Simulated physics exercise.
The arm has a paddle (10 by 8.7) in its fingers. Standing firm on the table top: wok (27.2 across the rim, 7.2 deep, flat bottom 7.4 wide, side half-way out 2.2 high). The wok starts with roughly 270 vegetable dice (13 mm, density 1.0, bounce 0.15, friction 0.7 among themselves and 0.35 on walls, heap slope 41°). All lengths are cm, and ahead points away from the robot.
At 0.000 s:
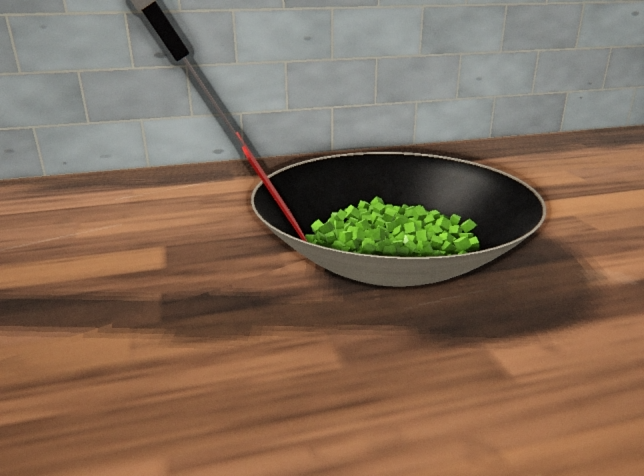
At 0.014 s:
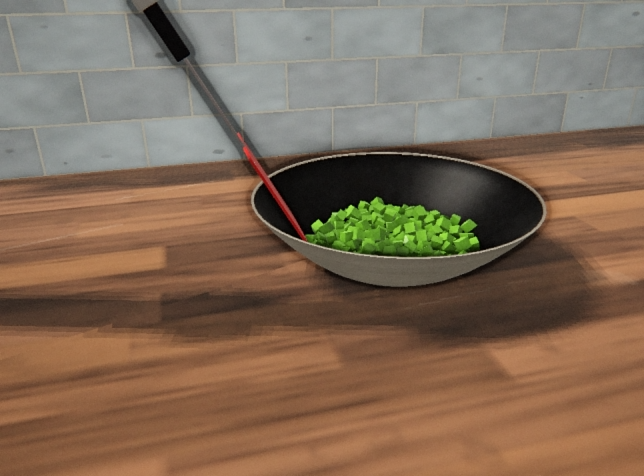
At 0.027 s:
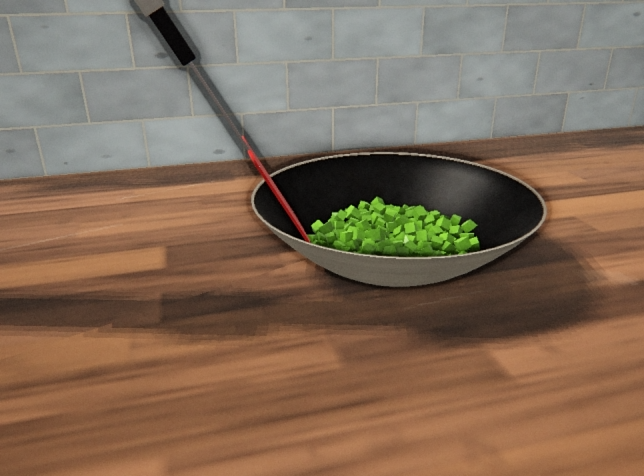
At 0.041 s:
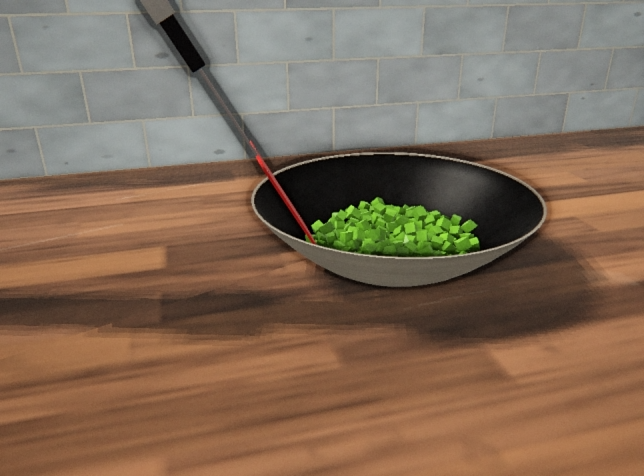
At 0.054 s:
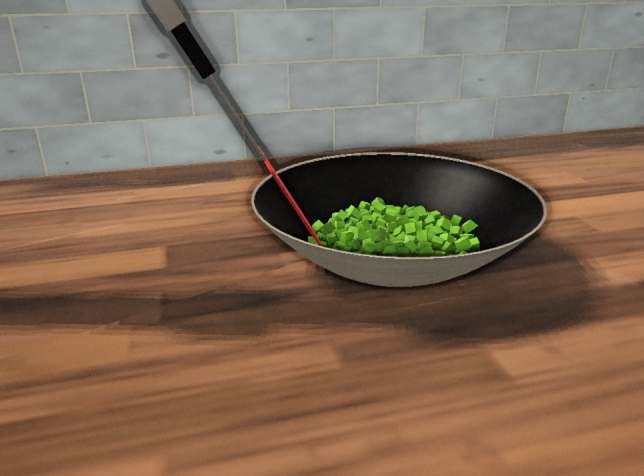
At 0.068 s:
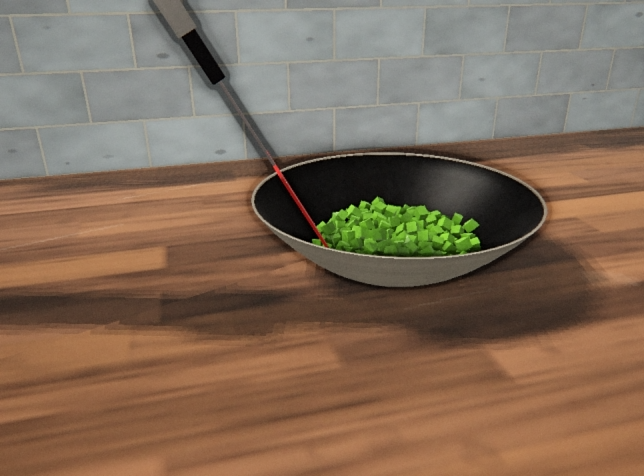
A grey tool with a black section and a thin red end reaches down from the upper left into a dark wok with a pale outside, on a brown wooden counter before grey-blue tiles, seen from slightly above. Bright green cubes lie heaped in the wok. The tool slides slowly right and slightly down, barely disturbing the cubes, while the wok and camera stay still.
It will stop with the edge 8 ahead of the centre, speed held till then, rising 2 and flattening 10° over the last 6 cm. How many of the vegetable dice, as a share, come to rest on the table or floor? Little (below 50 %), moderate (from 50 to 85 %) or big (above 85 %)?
Share on the table or floor: Little (below 50 %).
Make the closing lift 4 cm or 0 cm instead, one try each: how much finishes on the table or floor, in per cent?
Some 25 and 35 per cent.
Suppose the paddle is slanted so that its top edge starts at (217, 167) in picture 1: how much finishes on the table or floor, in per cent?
Some 40 per cent.
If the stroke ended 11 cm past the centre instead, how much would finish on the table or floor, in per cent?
Then about 65 per cent.
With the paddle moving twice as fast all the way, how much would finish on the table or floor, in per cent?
Then about 60 per cent.
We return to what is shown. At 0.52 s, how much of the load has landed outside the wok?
Roughly 35 per cent.
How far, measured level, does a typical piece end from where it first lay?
Some 12 cm.
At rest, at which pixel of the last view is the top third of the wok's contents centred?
At about (492, 198).
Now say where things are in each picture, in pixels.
In the first picture, the paddle top edge at (242, 145), sloping 61°; upper third of the load around (390, 234), from x 310 to 475, top at y 205; 267 in the wok.
In the second picture, the paddle top edge at (243, 145), sloping 61°; upper third of the load around (390, 234), from x 310 to 475, top at y 205.
In the third picture, the paddle top edge at (248, 149), sloping 61°; upper third of the load around (390, 234), from x 310 to 475, top at y 205.
In the fourth picture, the paddle top edge at (256, 154), sloping 61°; upper third of the load around (390, 234), from x 310 to 475, top at y 205.
In the fifth picture, the paddle top edge at (265, 159), sloping 61°; upper third of the load around (392, 234), from x 315 to 475, top at y 205.
In the sixth picture, the paddle top edge at (273, 164), sloping 61°; upper third of the load around (393, 233), from x 320 to 475, top at y 205; 267 in the wok.
After 0.17 s, sloping 61°, highest piece 10 above the table; 266 in the wok, 1 on the blade or in flight.
After 0.27 s, sloping 57°, highest piece 13 above the table; 257 in the wok, 10 on the blade or in flight.
After 0.52 s, sloping 51°, highest piece 8 above the table; 164 in the wok, 100 on the table or floor, 3 on the blade or in flight.
After 1.57 s, sloping 51°, highest piece 8 above the table; 164 in the wok, 103 on the table or floor.
In the end, 164 in the wok, 103 on the table or floor. That is 39 % on the table or floor.
